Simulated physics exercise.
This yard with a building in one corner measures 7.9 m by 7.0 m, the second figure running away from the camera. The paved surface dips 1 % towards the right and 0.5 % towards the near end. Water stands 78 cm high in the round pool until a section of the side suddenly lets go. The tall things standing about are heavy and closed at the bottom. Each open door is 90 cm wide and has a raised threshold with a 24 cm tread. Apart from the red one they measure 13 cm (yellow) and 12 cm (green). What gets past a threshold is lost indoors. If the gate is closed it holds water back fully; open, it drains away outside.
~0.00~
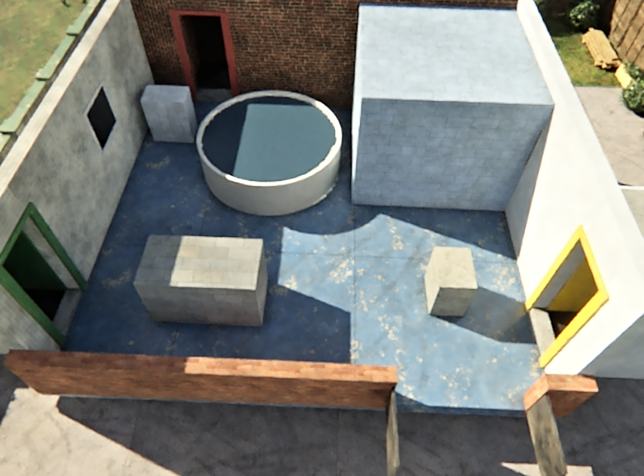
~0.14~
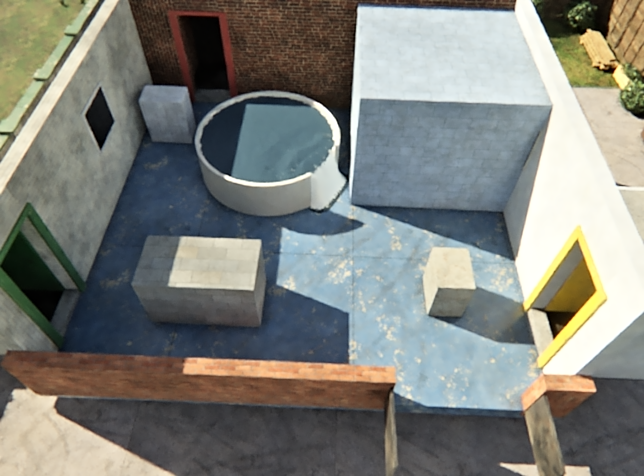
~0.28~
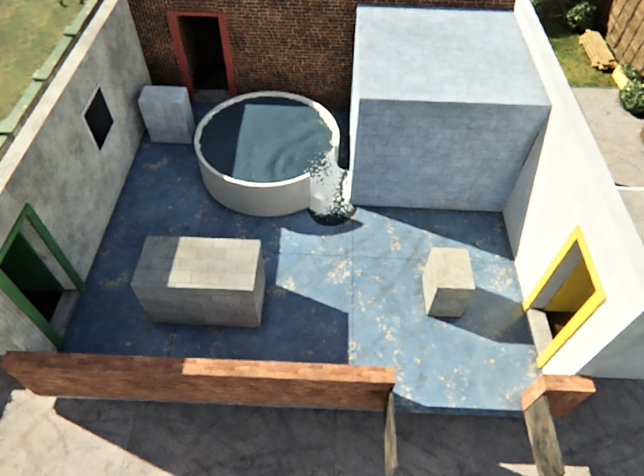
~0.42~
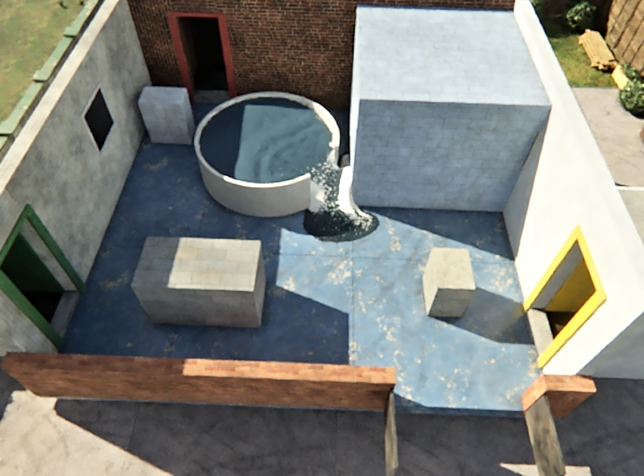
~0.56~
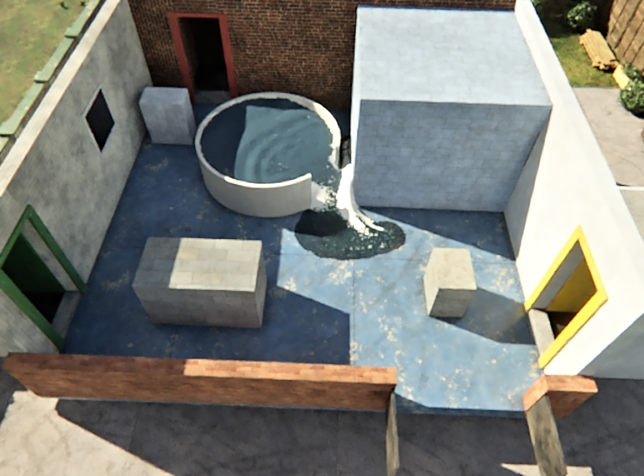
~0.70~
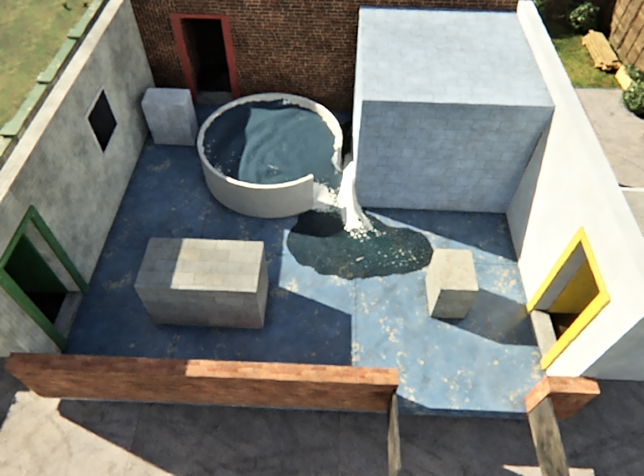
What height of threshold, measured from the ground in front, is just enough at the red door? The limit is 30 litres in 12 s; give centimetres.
At least 8.5 cm or so.
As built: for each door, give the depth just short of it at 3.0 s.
In cm: Yellow 7, red 3, green 0.
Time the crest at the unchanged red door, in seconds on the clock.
Around 9.0 s.
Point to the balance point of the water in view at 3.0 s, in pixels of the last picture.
At about (297, 193).
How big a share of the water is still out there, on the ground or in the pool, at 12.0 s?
About 68 per cent.
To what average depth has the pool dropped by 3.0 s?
About 46 cm.
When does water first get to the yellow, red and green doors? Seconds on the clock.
Arrival: Yellow 1.8 s, red 2.4 s, green 4.0 s.
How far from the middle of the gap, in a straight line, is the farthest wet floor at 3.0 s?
Some 5.4 m out.
After 1.4 s water covers 30 % of the floor, deepest (67 cm) near (350, 189); it has not reached the red door.
After 3.0 s water covers 60 % of the floor, deepest (44 cm) near (342, 189); 3 cm at the red door, 0 litres in over its 20 cm threshold.
After 12.0 s water covers 100 % of the floor, deepest (17 cm) near (350, 195); 11 cm at the red door, 0 litres in over its 20 cm threshold.
At the red door as built, the water arrived by 2.5 s and peaked near 14 cm at 8.8 s.
With a threshold of 7.5 cm, 43 litres would have come in within the 12 s; with 10.5 cm, 12 litres. So under 30 litres takes about 8.5 cm.
